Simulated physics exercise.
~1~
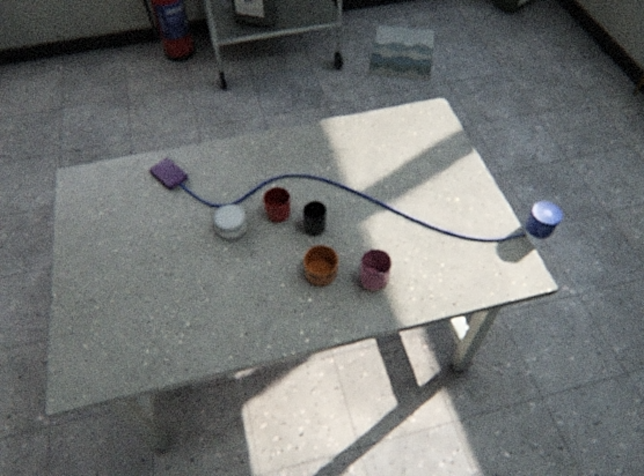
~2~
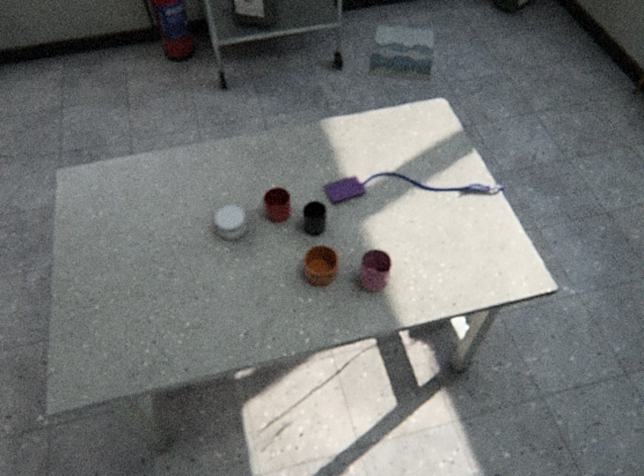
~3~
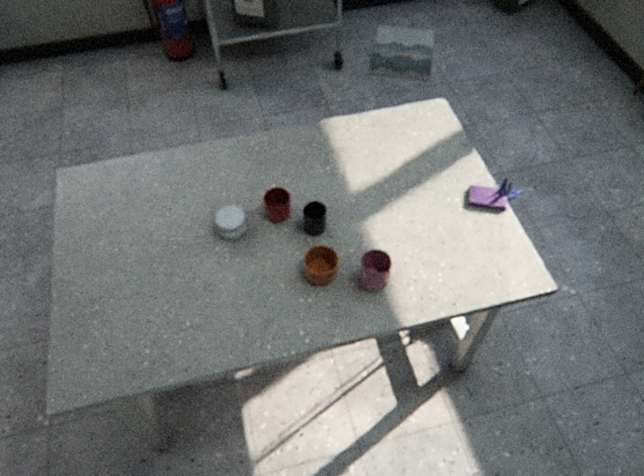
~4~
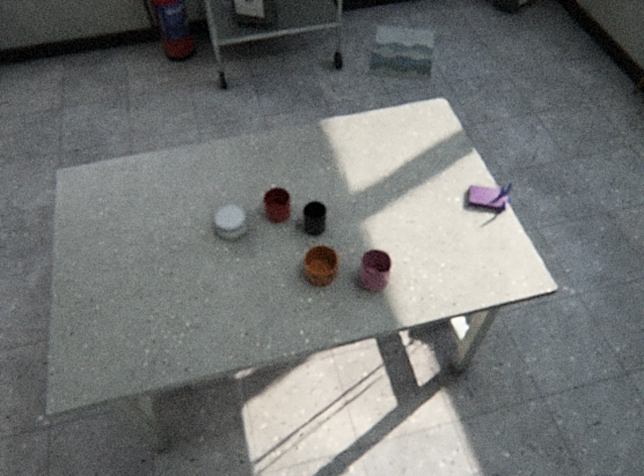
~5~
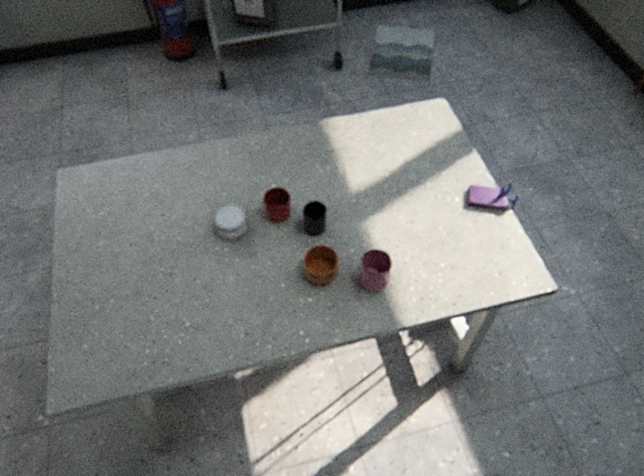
A falling blue speaker drags the purple phone by a cable to the table's right edge.
